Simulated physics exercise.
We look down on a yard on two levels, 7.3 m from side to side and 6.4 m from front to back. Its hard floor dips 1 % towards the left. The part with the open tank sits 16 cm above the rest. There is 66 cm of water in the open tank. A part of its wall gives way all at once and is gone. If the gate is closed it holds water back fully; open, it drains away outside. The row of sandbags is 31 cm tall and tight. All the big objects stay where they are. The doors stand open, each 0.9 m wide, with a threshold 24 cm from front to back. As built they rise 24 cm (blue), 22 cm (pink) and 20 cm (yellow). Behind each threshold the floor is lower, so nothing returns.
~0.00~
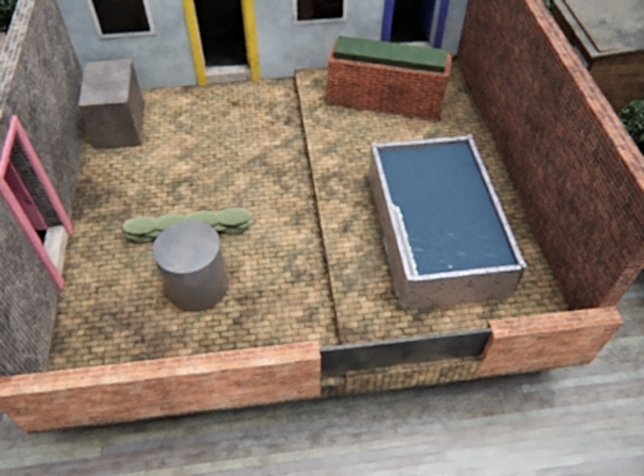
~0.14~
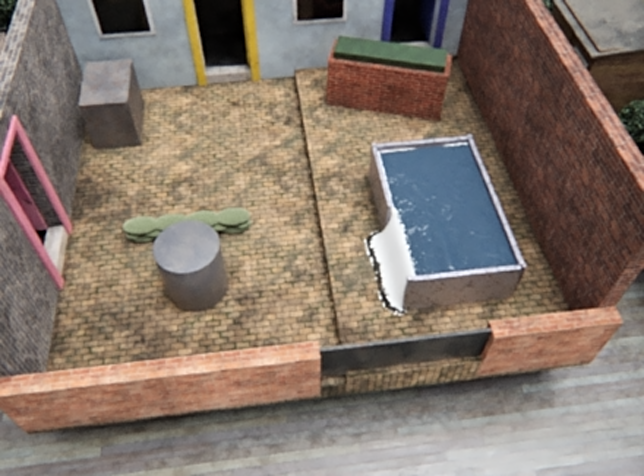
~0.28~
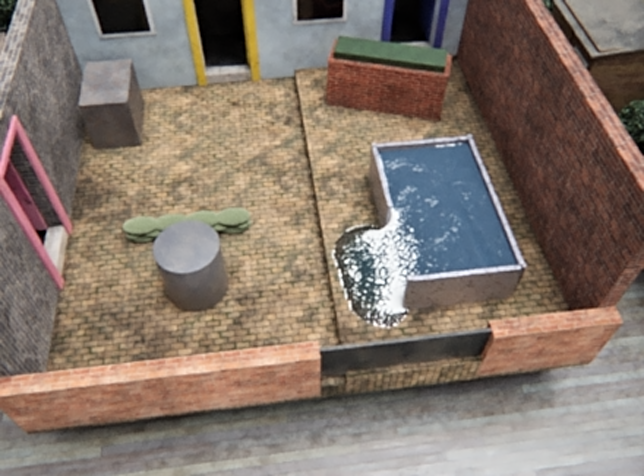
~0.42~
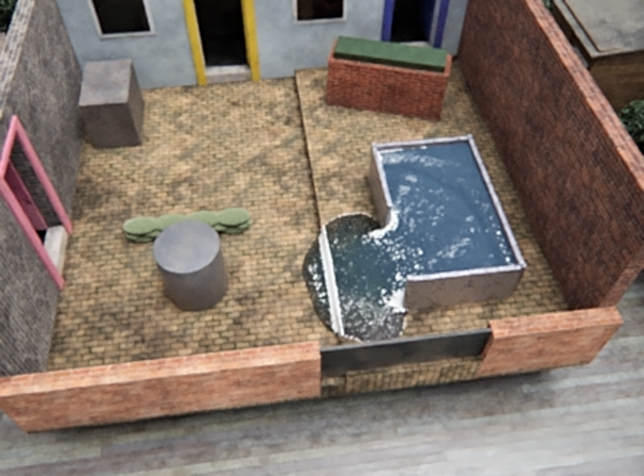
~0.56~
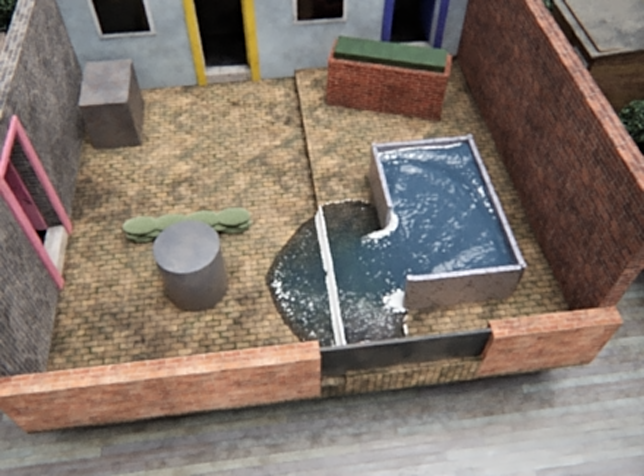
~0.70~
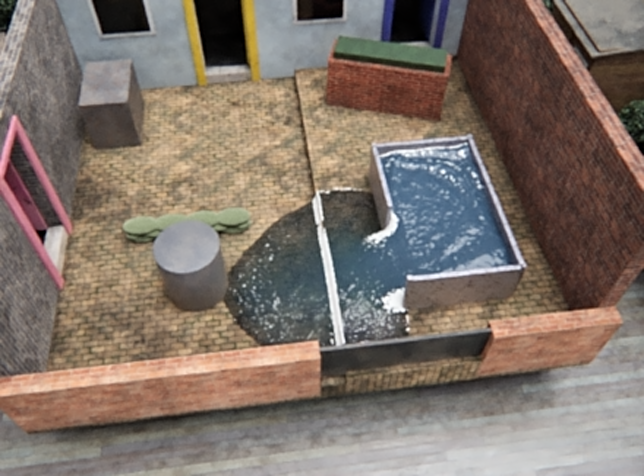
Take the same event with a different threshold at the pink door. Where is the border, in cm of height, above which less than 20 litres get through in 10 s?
Some 15 cm above the ground.
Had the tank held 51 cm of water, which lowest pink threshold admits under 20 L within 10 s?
About 11.0 cm.
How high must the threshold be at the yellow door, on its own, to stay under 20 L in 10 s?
About 9.5 cm at yellow.
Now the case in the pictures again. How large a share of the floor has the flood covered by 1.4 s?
Near 25 per cent is wet.
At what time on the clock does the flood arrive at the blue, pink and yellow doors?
Blue not within the 10 s, pink 1.8 s, yellow 5.0 s.
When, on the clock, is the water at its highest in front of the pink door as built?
At about 3.0 s.
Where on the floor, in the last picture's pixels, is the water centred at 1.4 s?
At about (384, 254).
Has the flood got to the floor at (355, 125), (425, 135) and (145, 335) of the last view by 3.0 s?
In turn: Still dry, still dry, under water.
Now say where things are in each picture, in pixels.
The first picture shows the open tank at (442, 205) is whole and still, 66 cm deep; the pink door at (41, 215) is dry.
In the second picture, the gap is at (397, 262), the front 0.2 m out at (387, 302); the back of the open tank holds 66 cm.
In the third picture, the gap is at (397, 263), the front 0.8 m out at (342, 265); the back of the open tank holds 65 cm.
In the fourth picture, the front is at (312, 285), 1.3 m from the gap at (397, 264); 2.1 m2 of floor is wet, 62 cm left at the back.
In the fifth picture, water pours out at (397, 263) and has run 1.9 m, to (271, 279); about 6 cm deep outside, 55 cm at the back.
In the sixth picture, the front is at (227, 294), 2.5 m from the gap at (397, 263); 5.4 m2 of floor is wet, 57 cm left at the back; 2.7 m in a straight line remain to the pink door at (41, 215).
After 1.4 s water covers 25 % of the floor, deepest (36 cm) near (392, 287); it has not reached the pink door.
After 3.0 s water covers 35 % of the floor, deepest (39 cm) near (42, 404); 21 cm at the pink door, 0 litres in over its 22 cm threshold.
After 10.0 s water covers 65 % of the floor, deepest (14 cm) near (184, 138); 8 cm at the pink door, 1 litre in over its 22 cm threshold.
At the pink door as built, the water arrived by 1.8 s and peaked near 21 cm at 3.0 s.
With a threshold of 13.5 cm, 31 litres would have come in within the 10 s; with 18.5 cm, 5 litres. So under 20 litres takes about 15 cm.
